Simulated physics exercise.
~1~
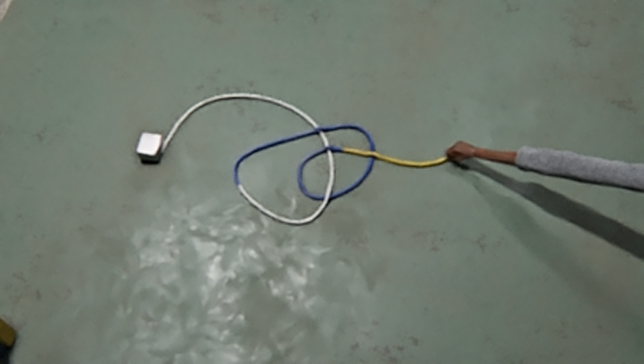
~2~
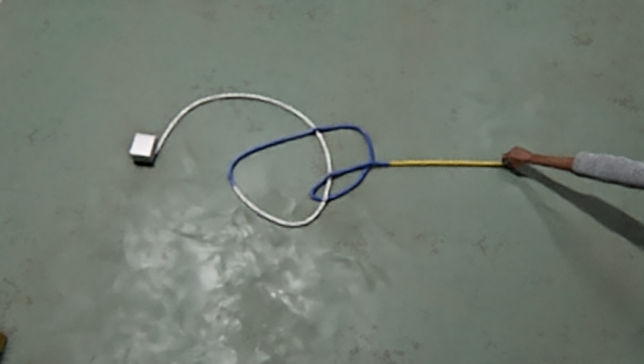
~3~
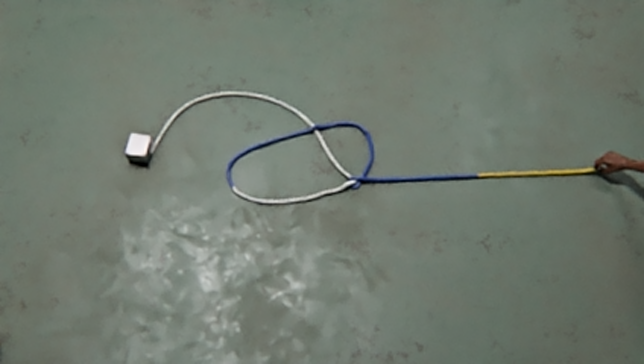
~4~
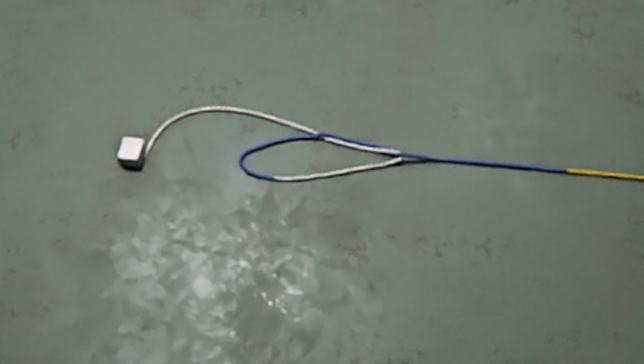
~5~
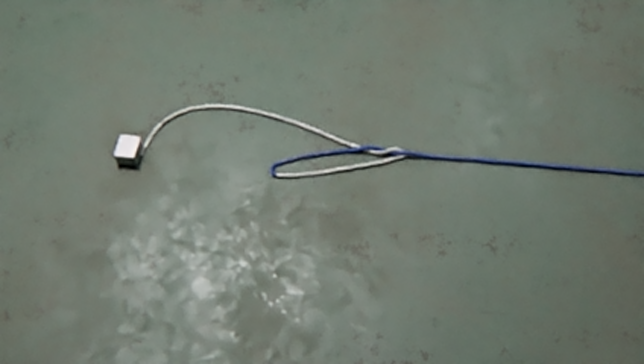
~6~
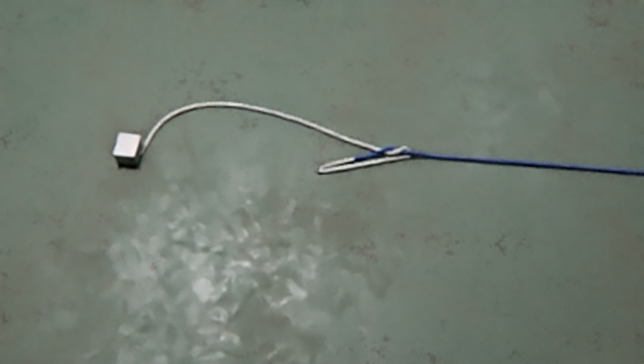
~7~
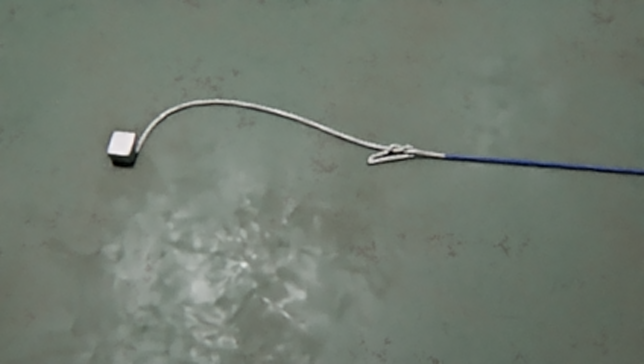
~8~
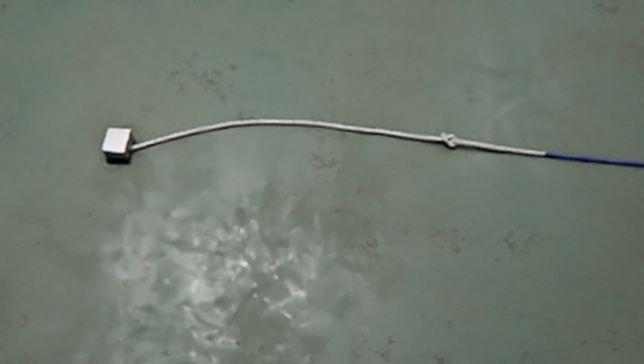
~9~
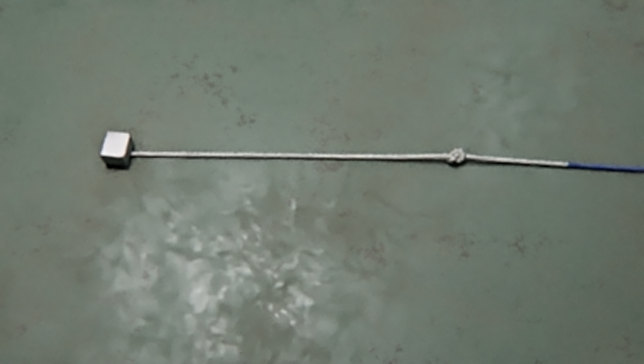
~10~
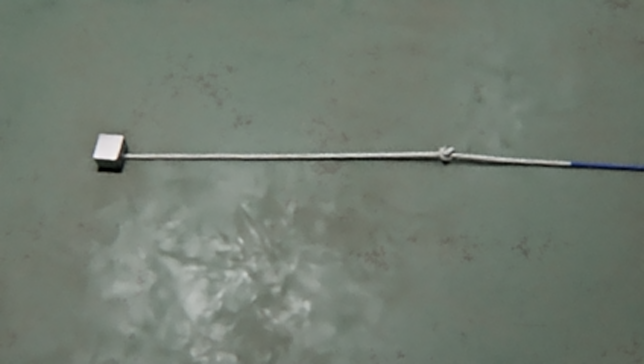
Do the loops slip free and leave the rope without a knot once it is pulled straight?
No, the loops do not slip free. They shrink as the rope is pulled to the right, and the rope tightens into a small knot.
